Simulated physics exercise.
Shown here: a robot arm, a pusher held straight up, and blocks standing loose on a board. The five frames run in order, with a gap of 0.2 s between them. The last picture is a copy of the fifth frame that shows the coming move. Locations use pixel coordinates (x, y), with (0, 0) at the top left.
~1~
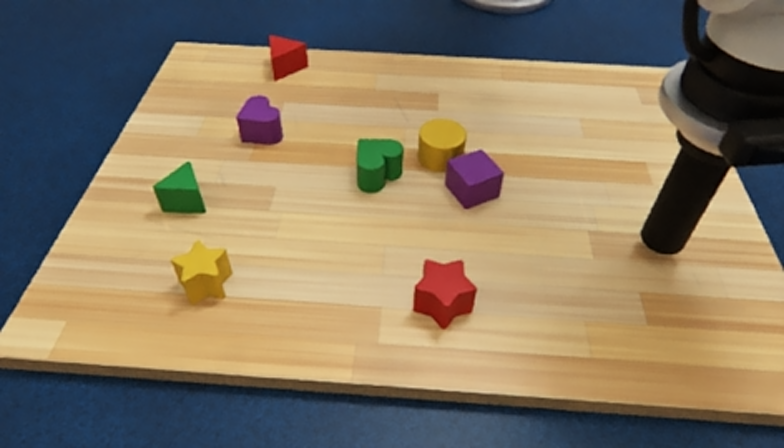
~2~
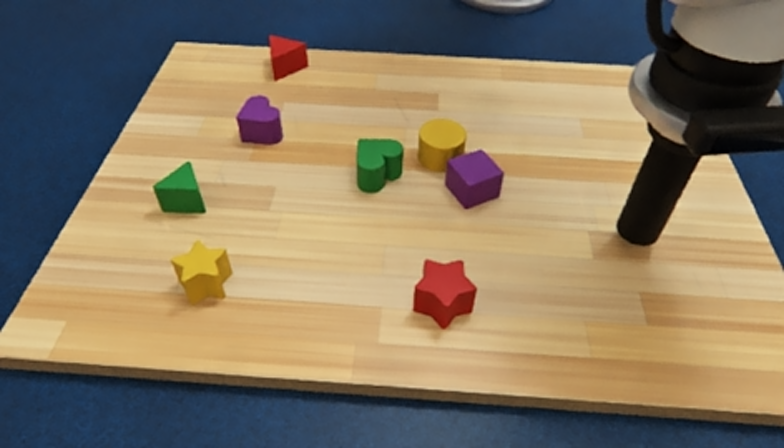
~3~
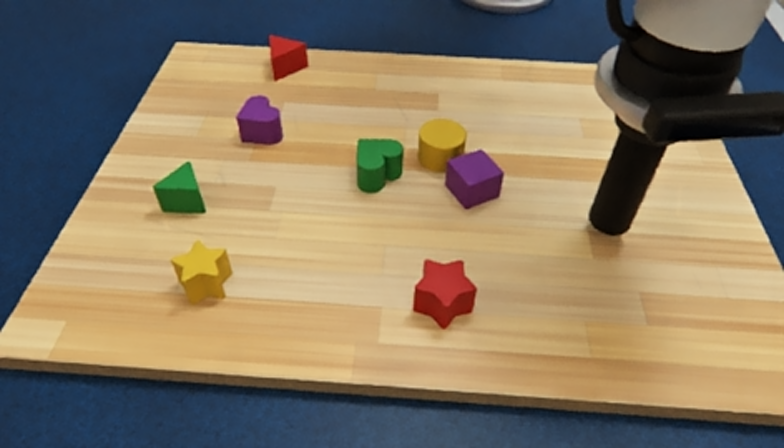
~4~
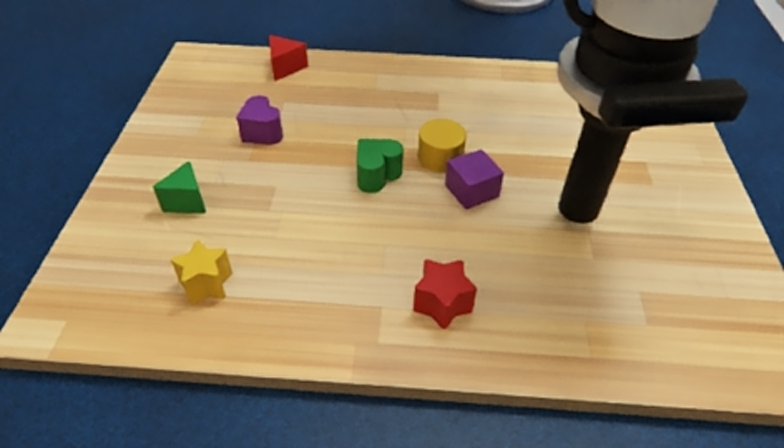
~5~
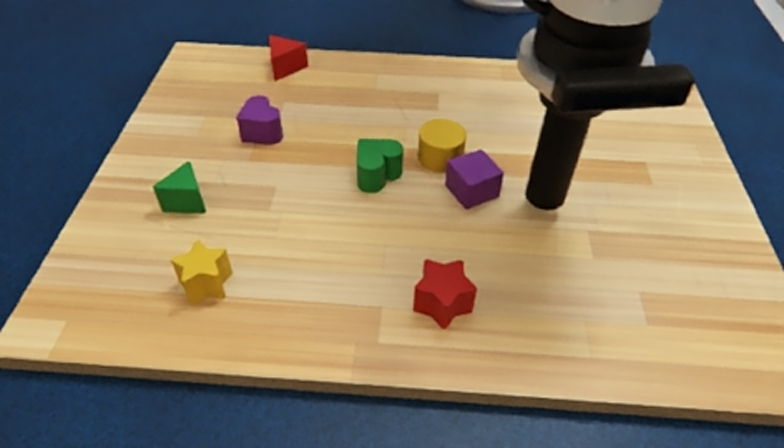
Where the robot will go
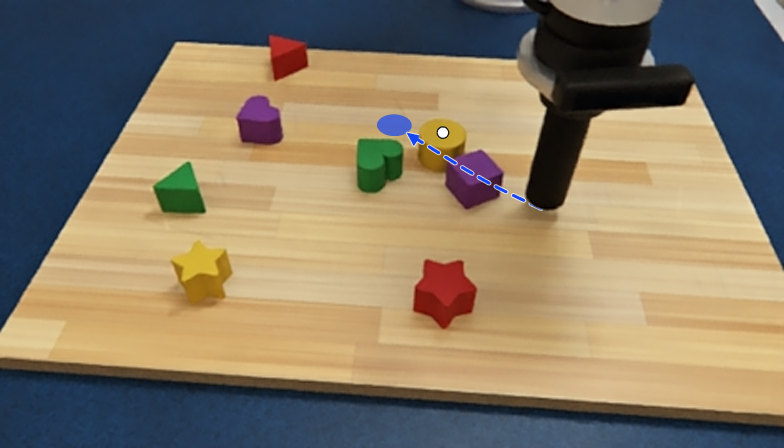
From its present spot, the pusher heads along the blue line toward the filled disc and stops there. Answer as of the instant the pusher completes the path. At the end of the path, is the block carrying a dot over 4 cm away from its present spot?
Going by the path, yes.
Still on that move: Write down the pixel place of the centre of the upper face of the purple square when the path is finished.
Expect it around (437, 162).
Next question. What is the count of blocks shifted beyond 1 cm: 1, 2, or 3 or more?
My guess is two.
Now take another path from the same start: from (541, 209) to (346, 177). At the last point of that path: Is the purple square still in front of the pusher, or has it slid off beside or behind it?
Beside or behind, I predict.
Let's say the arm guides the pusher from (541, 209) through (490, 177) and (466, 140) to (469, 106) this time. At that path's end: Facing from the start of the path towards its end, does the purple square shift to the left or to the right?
Displaced left.
Path on the board, from (541, 209) via (485, 181) and (437, 152), ending at (394, 125); the dot is on the yellow circular block.
On the path given first. One third of the way, pusher (487, 169); purple square (449, 162).
Two thirds of the way, pusher (438, 140); yellow circular block (404, 113); purple square (437, 162).
At the end, pusher (395, 113); green heart-shaped block in place; yellow circular block (357, 94); purple square (437, 162).
